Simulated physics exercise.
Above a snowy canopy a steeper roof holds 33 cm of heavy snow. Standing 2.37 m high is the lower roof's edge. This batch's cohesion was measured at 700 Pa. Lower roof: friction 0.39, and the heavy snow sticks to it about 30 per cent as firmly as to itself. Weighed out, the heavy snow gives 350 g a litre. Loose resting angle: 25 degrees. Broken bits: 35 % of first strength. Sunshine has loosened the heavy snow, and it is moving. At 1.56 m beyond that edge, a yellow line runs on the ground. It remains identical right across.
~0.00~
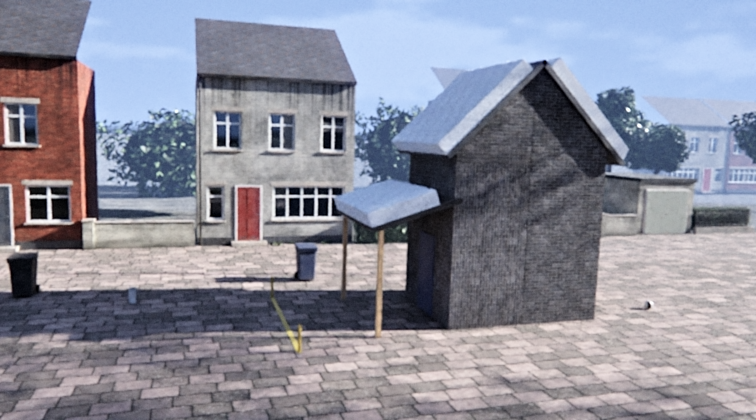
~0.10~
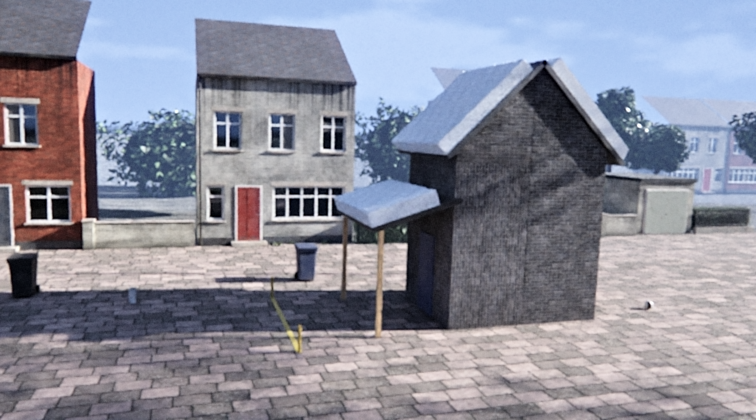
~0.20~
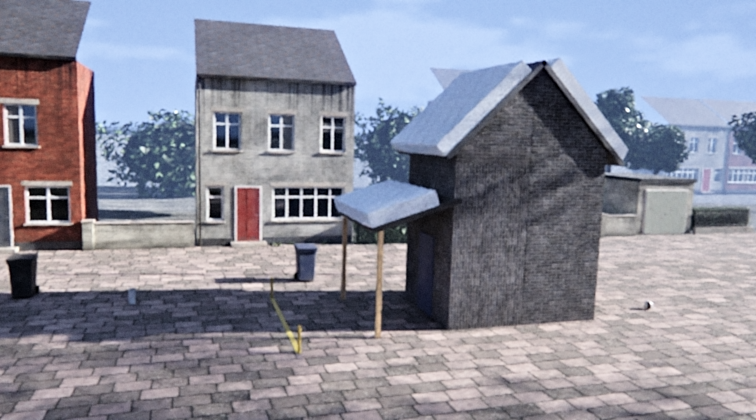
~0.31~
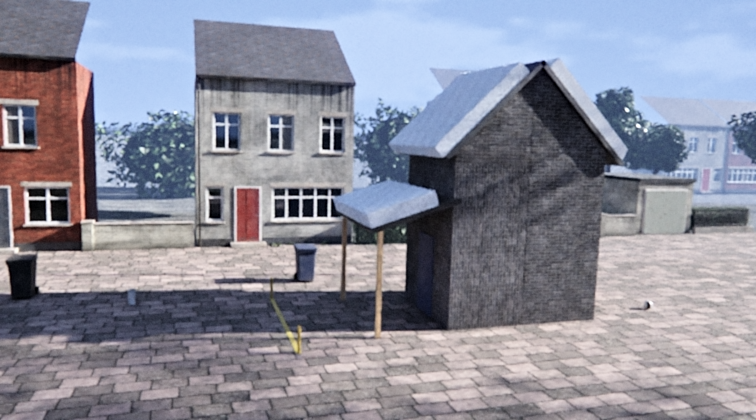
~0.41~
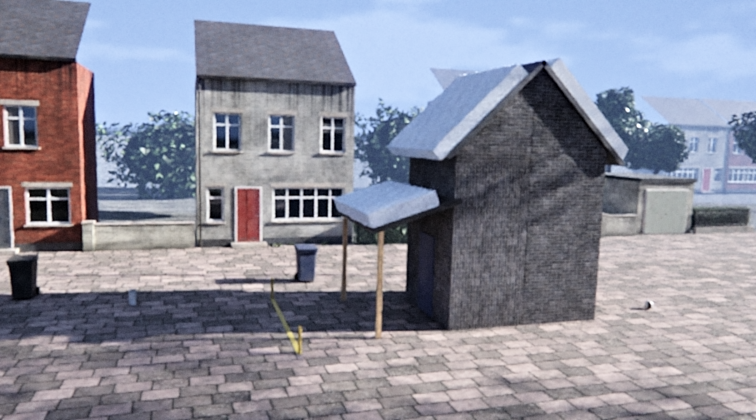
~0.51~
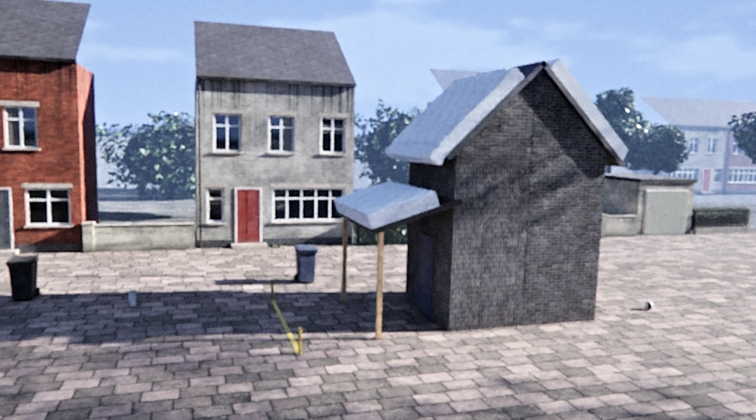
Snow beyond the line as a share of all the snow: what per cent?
The share beyond the line comes to about 26 %.
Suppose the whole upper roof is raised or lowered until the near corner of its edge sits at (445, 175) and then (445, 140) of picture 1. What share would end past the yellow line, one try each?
Try 1: Near 8 %; try 2: Near 35 %.
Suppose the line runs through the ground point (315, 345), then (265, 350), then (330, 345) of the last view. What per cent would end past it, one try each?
Respectively 35, 12 and 45 percent would end past it.
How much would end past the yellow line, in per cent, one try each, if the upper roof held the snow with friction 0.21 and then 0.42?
I'd say 50 %, followed by 35 %.
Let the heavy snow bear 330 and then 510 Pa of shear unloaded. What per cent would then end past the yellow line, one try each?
Respectively, close to 45 % and close to 35 %.
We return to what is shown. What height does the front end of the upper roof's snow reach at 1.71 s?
Close to 2.6 metres, I reckon.
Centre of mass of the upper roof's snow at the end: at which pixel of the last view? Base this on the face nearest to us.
It comes out near (337, 289), give or take.
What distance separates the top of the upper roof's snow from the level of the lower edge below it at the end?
The snow's top stands about 0.8 m above the lower edge.
By 1.06 s, none is below the lower edge and 0 % is past the line.
By 1.71 s, none is below the lower edge and 0 % is past the line.
By 2.35 s, 36 % is below the lower edge and 0 % is past the line.
By 3.00 s, 63 % is below the lower edge and 24 % is past the line.
By 5.30 s, at the end, 65 % is below the lower edge and 26 % is past the line.
